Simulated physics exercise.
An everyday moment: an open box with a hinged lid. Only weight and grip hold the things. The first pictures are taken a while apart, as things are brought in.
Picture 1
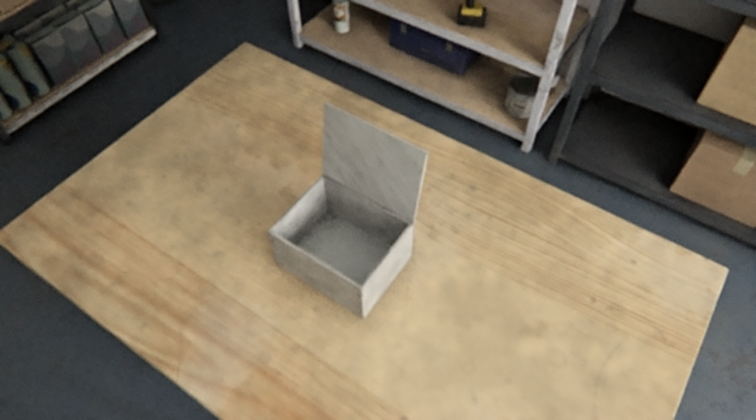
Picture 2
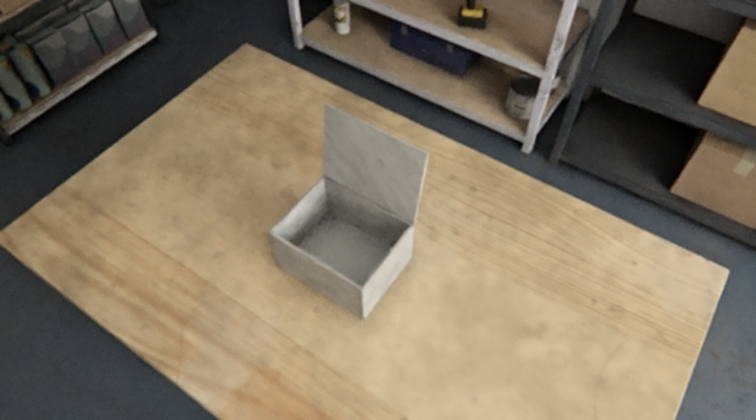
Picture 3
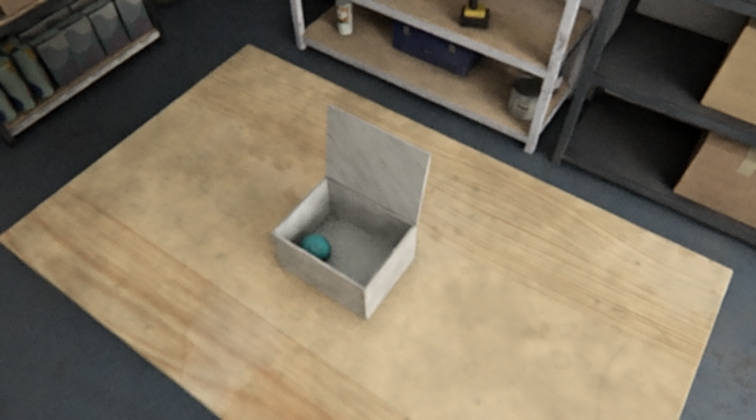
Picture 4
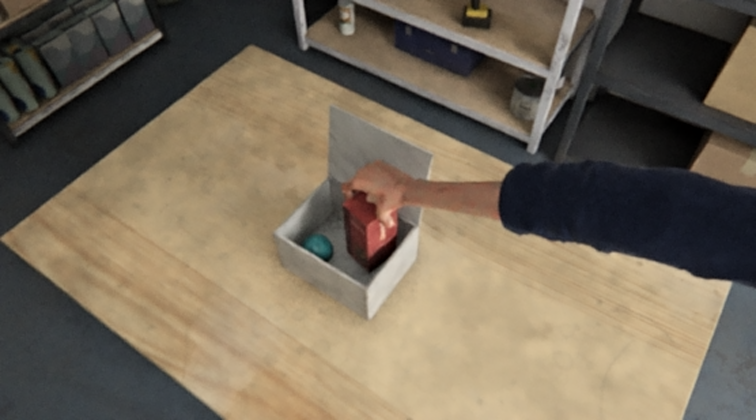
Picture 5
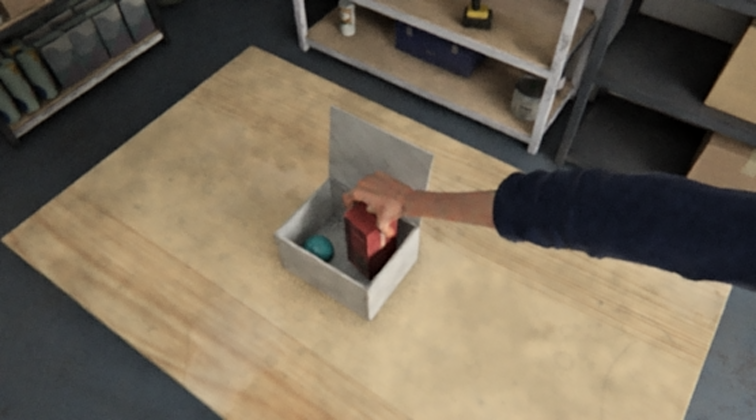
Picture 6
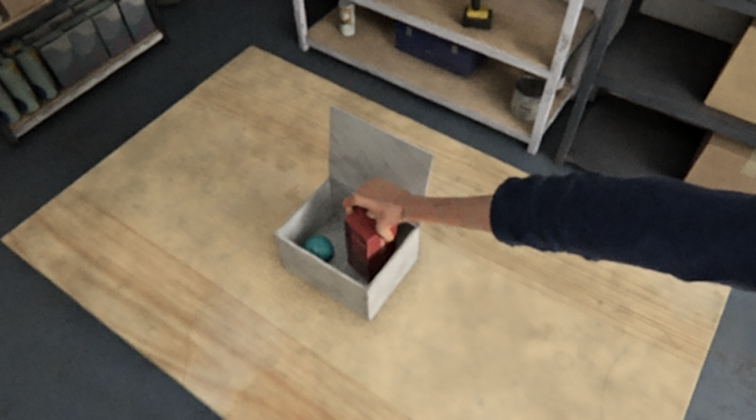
A hand lowers a red carton into an open gray box beside a teal ball.
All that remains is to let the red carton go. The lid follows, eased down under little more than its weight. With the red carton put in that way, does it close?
Outcome: The lid is held up.
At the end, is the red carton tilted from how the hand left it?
The red carton stays as placed.
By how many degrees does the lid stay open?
About 65°.
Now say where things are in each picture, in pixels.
The last thing is not in view yet, in the first frame.
The last thing is not in view yet, in the second frame.
The last thing is not in view yet, in the third frame.
Still above its spot; red carton (371, 229), in the fourth frame.
Still above its spot; red carton (371, 238), in the fifth frame.
In place under the hand; red carton (371, 243), in the sixth frame.
Then, 1.10 s past the last view, lid starting down.
Then, 1.30 s past the last view, lid 78° above the rim.
Finally, lid 66° above the rim; both still in place. Final places as the last picture's camera would see them, red carton near (371, 243).
